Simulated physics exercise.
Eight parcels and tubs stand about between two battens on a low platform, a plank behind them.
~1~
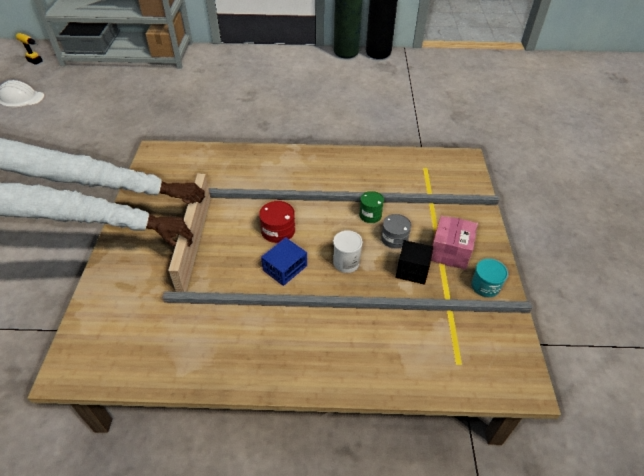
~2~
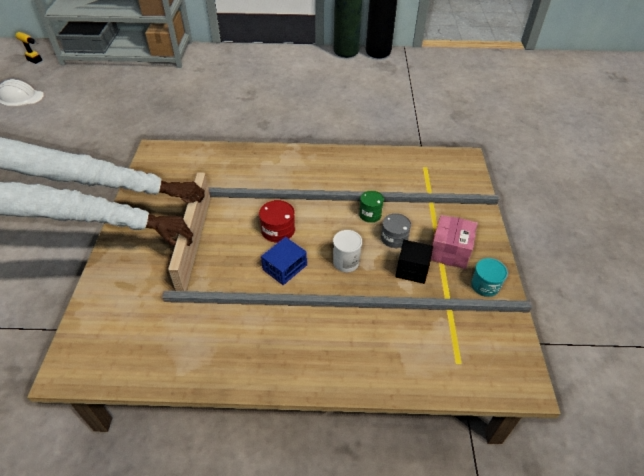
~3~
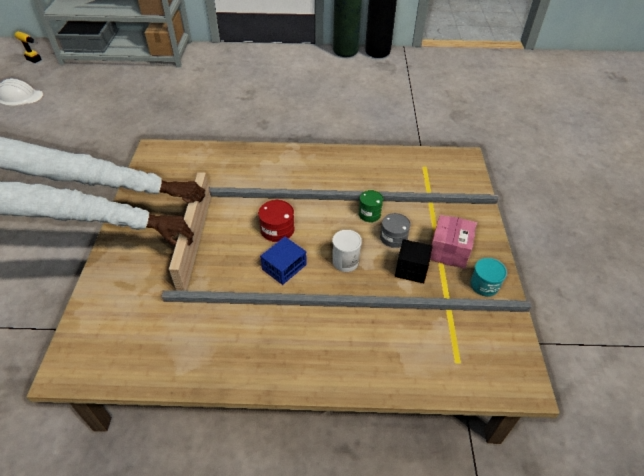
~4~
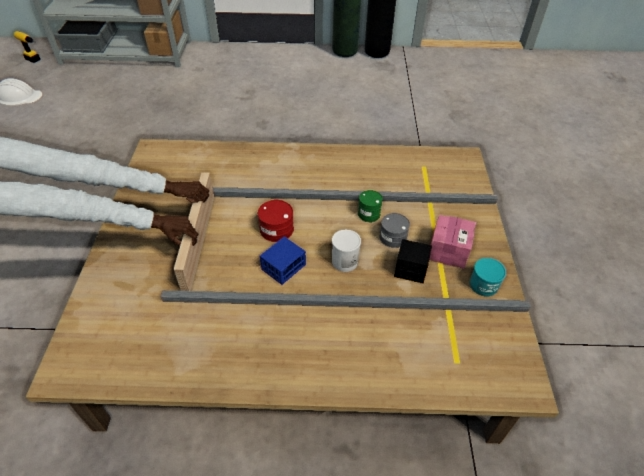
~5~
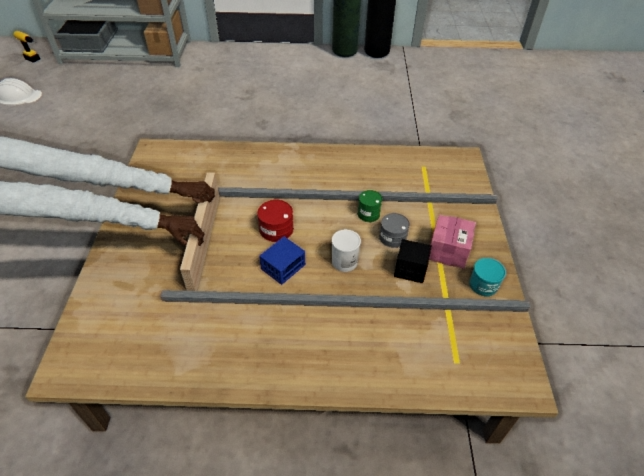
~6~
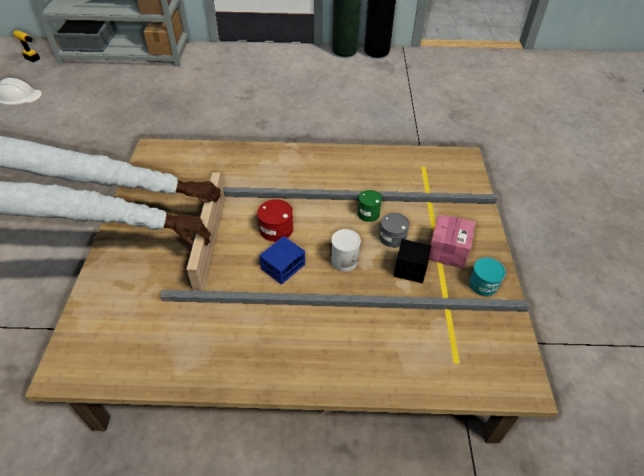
Plank held by two hands sliding slightly right between two battens toward eight parcels and tubs, which stay still on a low platform.
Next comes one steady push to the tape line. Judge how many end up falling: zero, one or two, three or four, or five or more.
My judgement: One or two.
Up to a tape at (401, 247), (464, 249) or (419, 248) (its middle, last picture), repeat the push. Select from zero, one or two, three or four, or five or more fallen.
Going through the places as listed, I'd say zero, then one to two, then none at all.
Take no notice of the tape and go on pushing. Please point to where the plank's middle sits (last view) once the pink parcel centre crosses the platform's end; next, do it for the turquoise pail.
The middle is at (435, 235) when it's the pink parcel, and at (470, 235) when it's the turquoise pail.
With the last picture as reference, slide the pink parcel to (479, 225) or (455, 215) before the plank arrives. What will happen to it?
Lab note - it rests there; then it rests there.
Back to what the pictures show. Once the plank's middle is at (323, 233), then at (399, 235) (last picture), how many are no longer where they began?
The counts are 3 and 8.
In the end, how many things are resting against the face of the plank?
Count recorded: 3.
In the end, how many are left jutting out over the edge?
The total here is 0.
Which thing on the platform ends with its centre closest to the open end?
The turquoise pail, it is.
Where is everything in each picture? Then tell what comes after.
Turquoise pail (489, 278); pink parcel (453, 242); black crate (414, 262); plank (192, 231); tape (439, 250), in the first frame.
Pink parcel (453, 241); white pail (347, 252), in the second frame.
Black crate (414, 261); blue crate (284, 261), in the third frame.
Turquoise pail (487, 277); grey canister (395, 230), in the fourth frame.
Pink parcel (451, 241); red canister (276, 221), in the fifth frame.
Turquoise pail (487, 277); pink parcel (451, 241); black crate (412, 261); plank (208, 229); tape (437, 248), in the sixth frame.
Early on, none off yet; turquoise pail at rest near (487, 277); pink parcel at rest near (451, 241); black crate at rest near (412, 261).
A while later, none off yet; turquoise pail at rest near (487, 277); pink parcel at rest near (451, 241); black crate travelled about its own width near (433, 265).
Finally, the number that fall off is one or two; lost, pink parcel.
